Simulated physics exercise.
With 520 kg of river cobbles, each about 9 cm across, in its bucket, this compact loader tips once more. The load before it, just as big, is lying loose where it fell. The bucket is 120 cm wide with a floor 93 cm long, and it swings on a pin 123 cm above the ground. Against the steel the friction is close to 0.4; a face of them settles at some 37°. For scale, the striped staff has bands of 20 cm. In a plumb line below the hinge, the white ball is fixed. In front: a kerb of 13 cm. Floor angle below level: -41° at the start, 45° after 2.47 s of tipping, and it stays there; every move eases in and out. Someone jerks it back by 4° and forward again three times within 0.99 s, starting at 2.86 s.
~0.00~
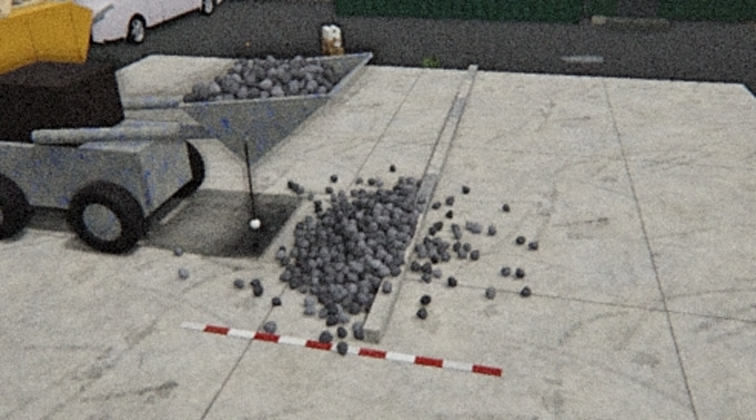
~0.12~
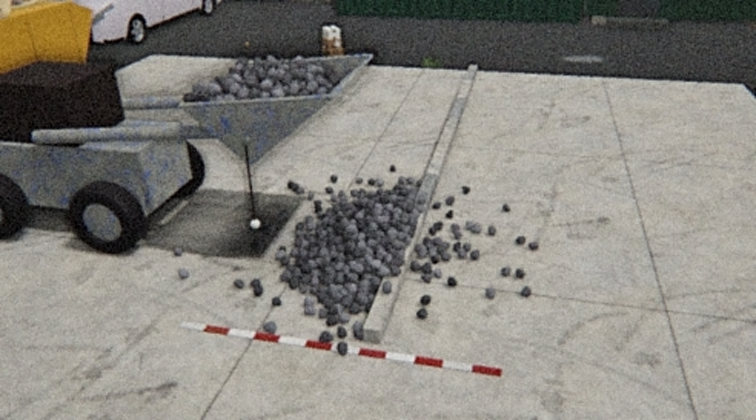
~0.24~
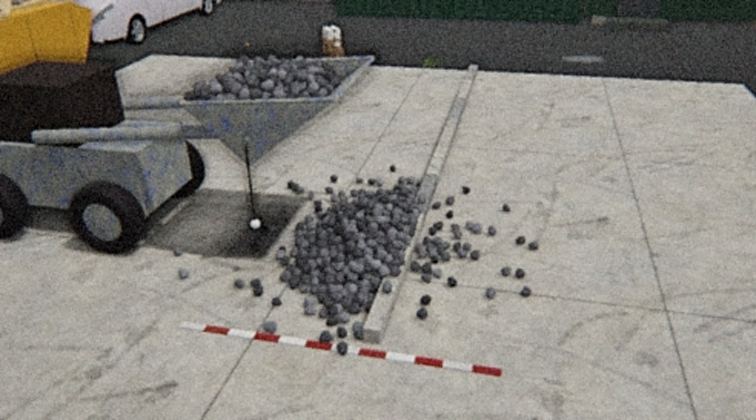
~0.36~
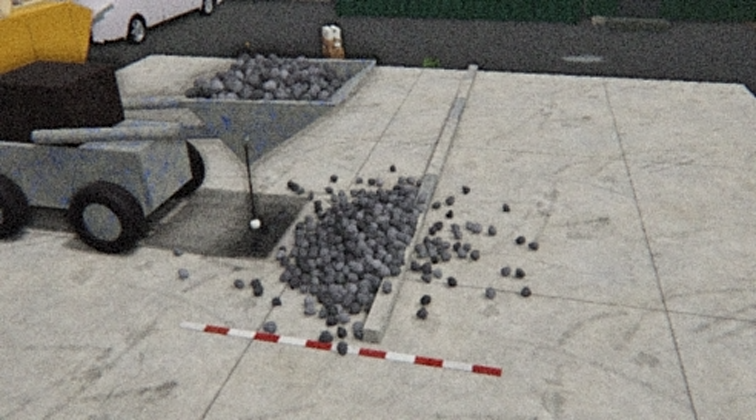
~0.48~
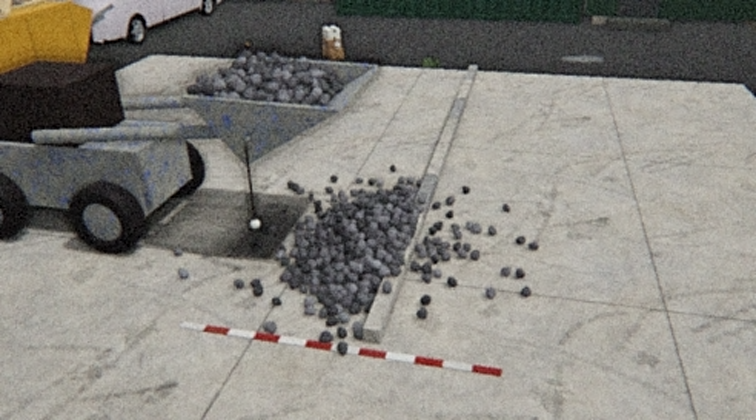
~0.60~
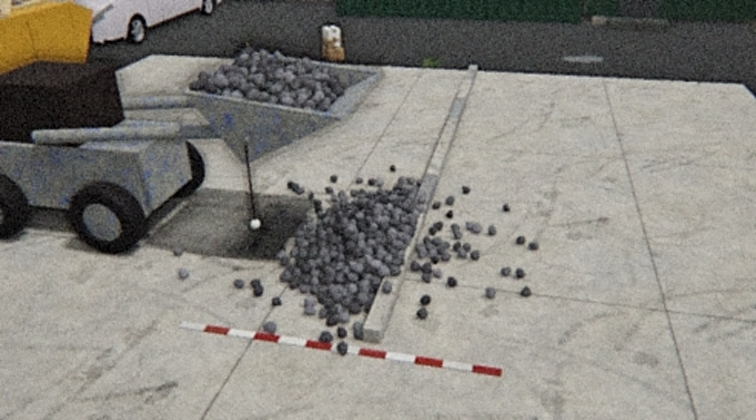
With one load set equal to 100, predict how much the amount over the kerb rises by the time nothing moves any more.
It rises by roughly 29 percent.
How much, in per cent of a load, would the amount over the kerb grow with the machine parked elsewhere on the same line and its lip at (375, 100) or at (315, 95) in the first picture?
The first would add some 75 per cent and the second some 15 per cent.
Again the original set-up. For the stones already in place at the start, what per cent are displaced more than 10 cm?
I'd say roughly 20 per cent of them.
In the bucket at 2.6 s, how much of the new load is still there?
Some 5 %, roughly, is held.
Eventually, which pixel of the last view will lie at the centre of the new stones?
Their middle rests near (374, 229).
After 1.9 s the floor is at 31°; in per cent of one load, 85 in the bucket, 108 on this side of the kerb, 7 over the kerb; the foremost stones are at (512, 255).
After 2.6 s the floor is at 45°; in per cent of one load, 3 in the bucket, 172 on this side of the kerb, 25 over the kerb; the foremost stones are at (514, 257).
After 4.3 s the floor is at 45°; in per cent of one load, 0 in the bucket, 164 on this side of the kerb, 36 over the kerb; the foremost stones are at (541, 251).
After 7.0 s the floor is at 45°; in per cent of one load, 0 in the bucket, 164 on this side of the kerb, 36 over the kerb; the foremost stones are at (541, 251). Net gain over the kerb, 29.
